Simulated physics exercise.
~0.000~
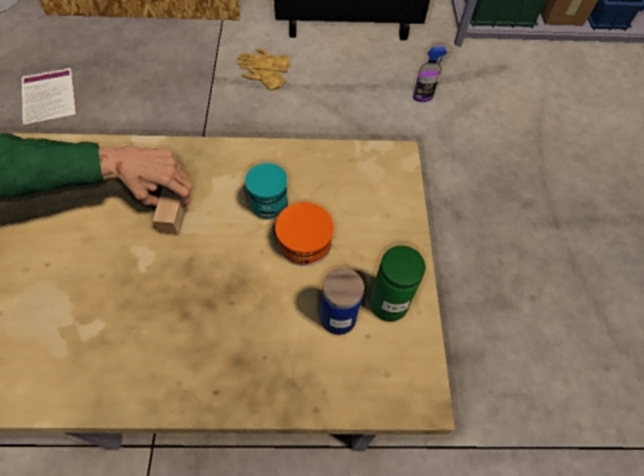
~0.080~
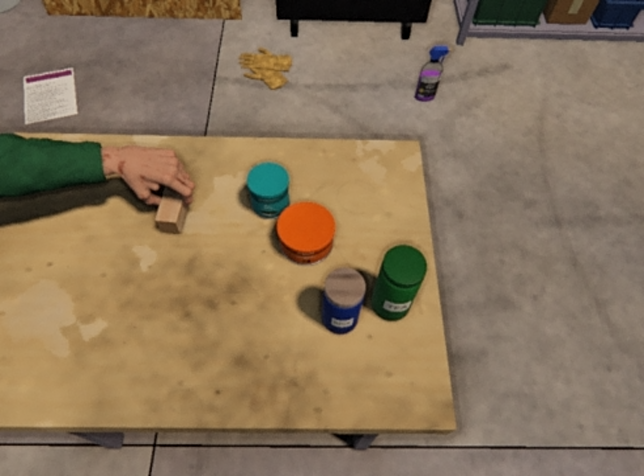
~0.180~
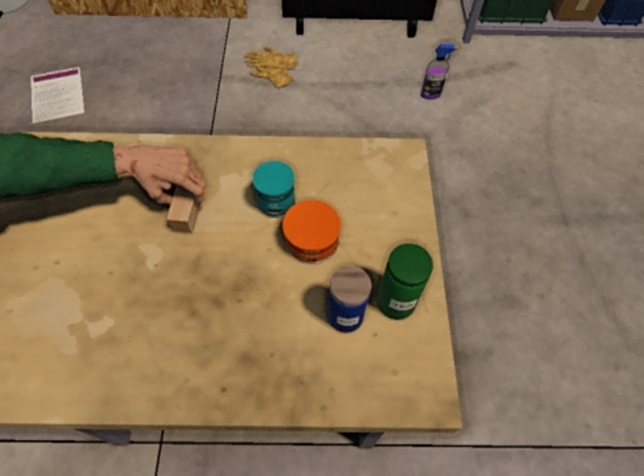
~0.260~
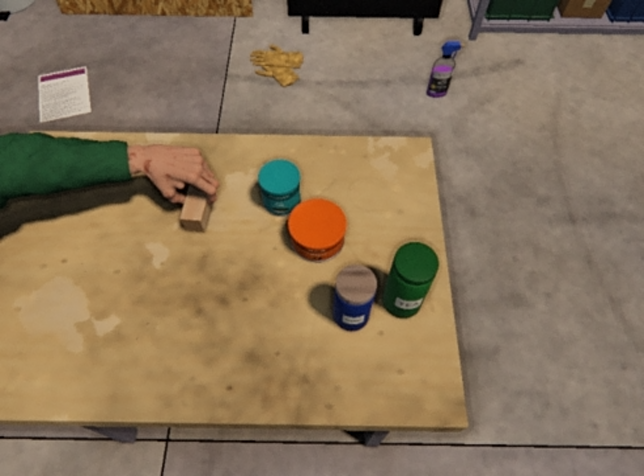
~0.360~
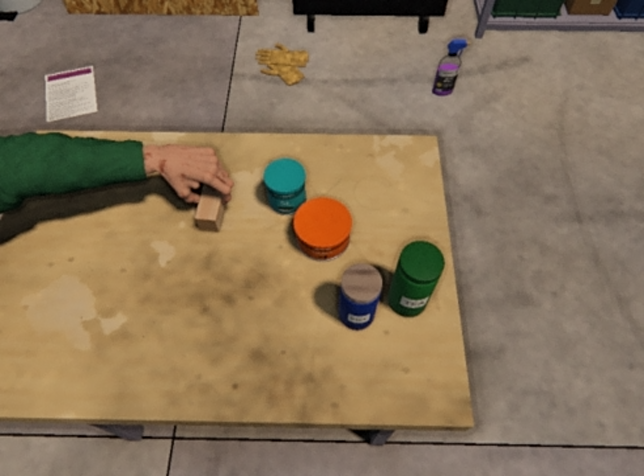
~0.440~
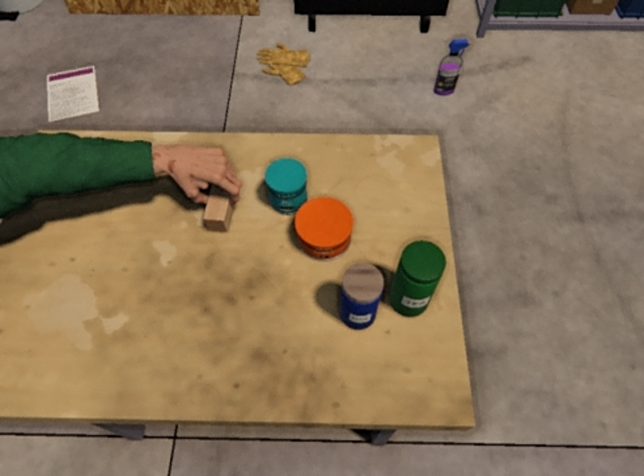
A concrete-floored workshop is seen from high above, looking down on the right-hand end of a worn wooden table. A turquoise tin, an orange tub, a blue jar with a greyish lid and a green jar stand near the right edge, with yellow gloves, a spray bottle and a paper on the floor beyond. A green-sleeved arm slides a small wooden block slightly rightward without touching the containers, while the camera drifts a little left.
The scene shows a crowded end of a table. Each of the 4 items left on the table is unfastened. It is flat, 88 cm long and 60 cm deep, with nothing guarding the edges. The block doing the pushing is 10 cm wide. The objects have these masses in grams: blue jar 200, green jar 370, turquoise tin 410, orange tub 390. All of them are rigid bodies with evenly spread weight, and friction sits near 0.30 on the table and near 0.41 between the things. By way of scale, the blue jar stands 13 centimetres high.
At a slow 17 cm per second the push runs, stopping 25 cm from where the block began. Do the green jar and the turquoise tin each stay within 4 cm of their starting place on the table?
The green jar stays within it; the turquoise tin goes beyond it.
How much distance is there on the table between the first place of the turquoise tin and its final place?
Start to finish, roughly 13 cm.
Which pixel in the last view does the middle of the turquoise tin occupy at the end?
It ends near (354, 190).
After 0.94 s, pusher on by 14 cm; turquoise tin moved 2 cm near (298, 188).
After 1.34 s, pusher on by 21 cm; turquoise tin moved 9 cm near (333, 188); orange tub moved 2 cm.
After 1.54 s, pusher on by 24 cm; turquoise tin moved 12 cm near (350, 189); orange tub moved 5 cm.
In the end (2.0 s), not toppled but over 4 cm from the start, turquoise tin and orange tub; the other 2 under 4 cm from the start. At the end, from the last picture's camera, green jar near (415, 281), turquoise tin near (354, 189).
